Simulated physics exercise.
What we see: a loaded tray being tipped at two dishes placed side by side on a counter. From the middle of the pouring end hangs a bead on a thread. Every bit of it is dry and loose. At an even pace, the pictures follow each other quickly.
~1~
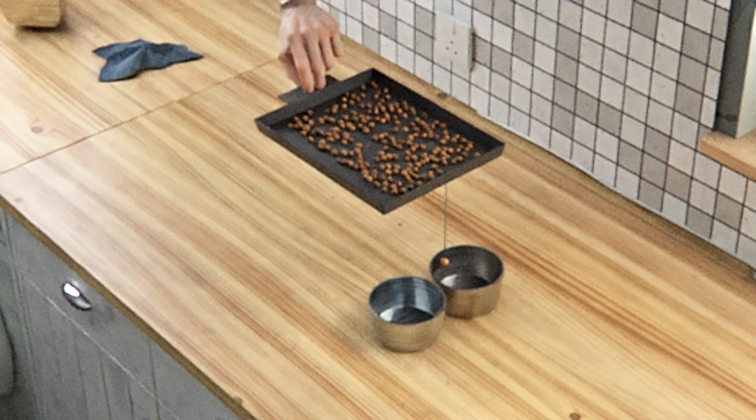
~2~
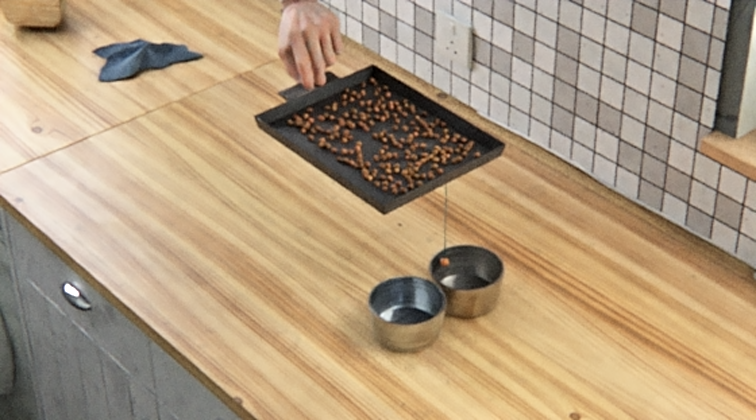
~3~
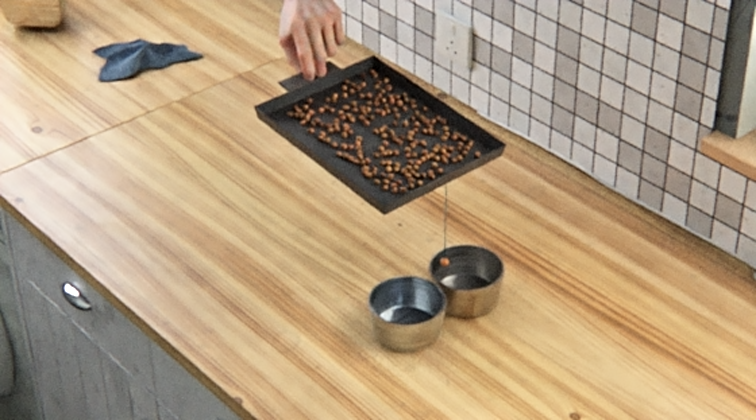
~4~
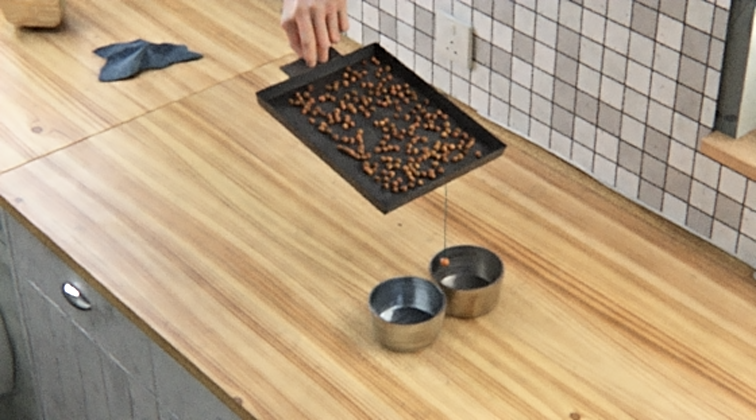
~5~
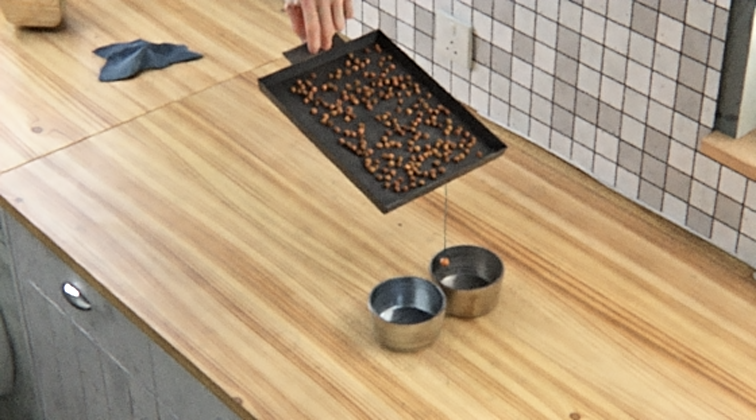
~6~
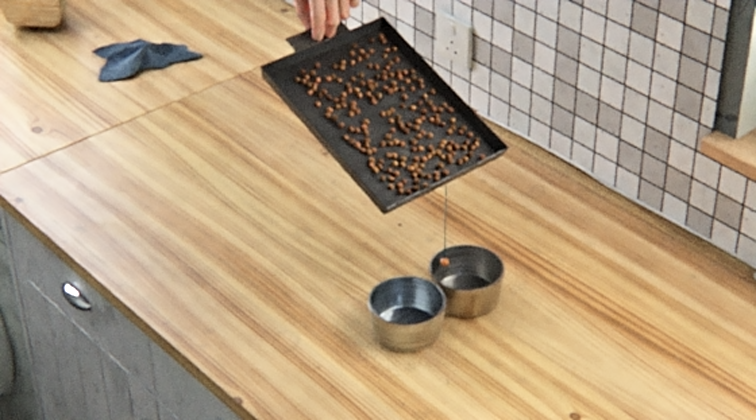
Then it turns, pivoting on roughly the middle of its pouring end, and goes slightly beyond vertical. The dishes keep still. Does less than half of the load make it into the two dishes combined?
Yes - less than half does.
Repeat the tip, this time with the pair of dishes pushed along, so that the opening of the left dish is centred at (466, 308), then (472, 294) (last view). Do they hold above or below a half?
At place one in excess of half; at place two in excess of half.
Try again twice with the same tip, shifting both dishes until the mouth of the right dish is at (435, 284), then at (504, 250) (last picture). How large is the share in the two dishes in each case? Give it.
Trial 1: 20 percent; trial 2: 40 percent.
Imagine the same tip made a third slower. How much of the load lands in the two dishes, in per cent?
About 40 per cent.
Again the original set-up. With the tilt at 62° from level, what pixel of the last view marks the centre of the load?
Somewhere about pixel (453, 173).
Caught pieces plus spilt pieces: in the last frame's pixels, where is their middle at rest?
Around (497, 321), give or take.
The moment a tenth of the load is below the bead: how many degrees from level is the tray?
Near 70 degrees.
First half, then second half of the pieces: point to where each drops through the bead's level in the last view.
Points: About (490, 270), then about (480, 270).
Soon, tray tipped steeply; most on the tray; a small part in the air.
A while on, tray tipped right over; most on the tray; a stray few in the right dish; about a quarter outside both; a stray few in the air.
Towards the end, tray tipped past a quarter turn; a small part in the left dish; about a quarter in the right dish; about two thirds outside both.
Finally, tray tipped past a quarter turn; a small part in the left dish; about a quarter in the right dish; about two thirds outside both.
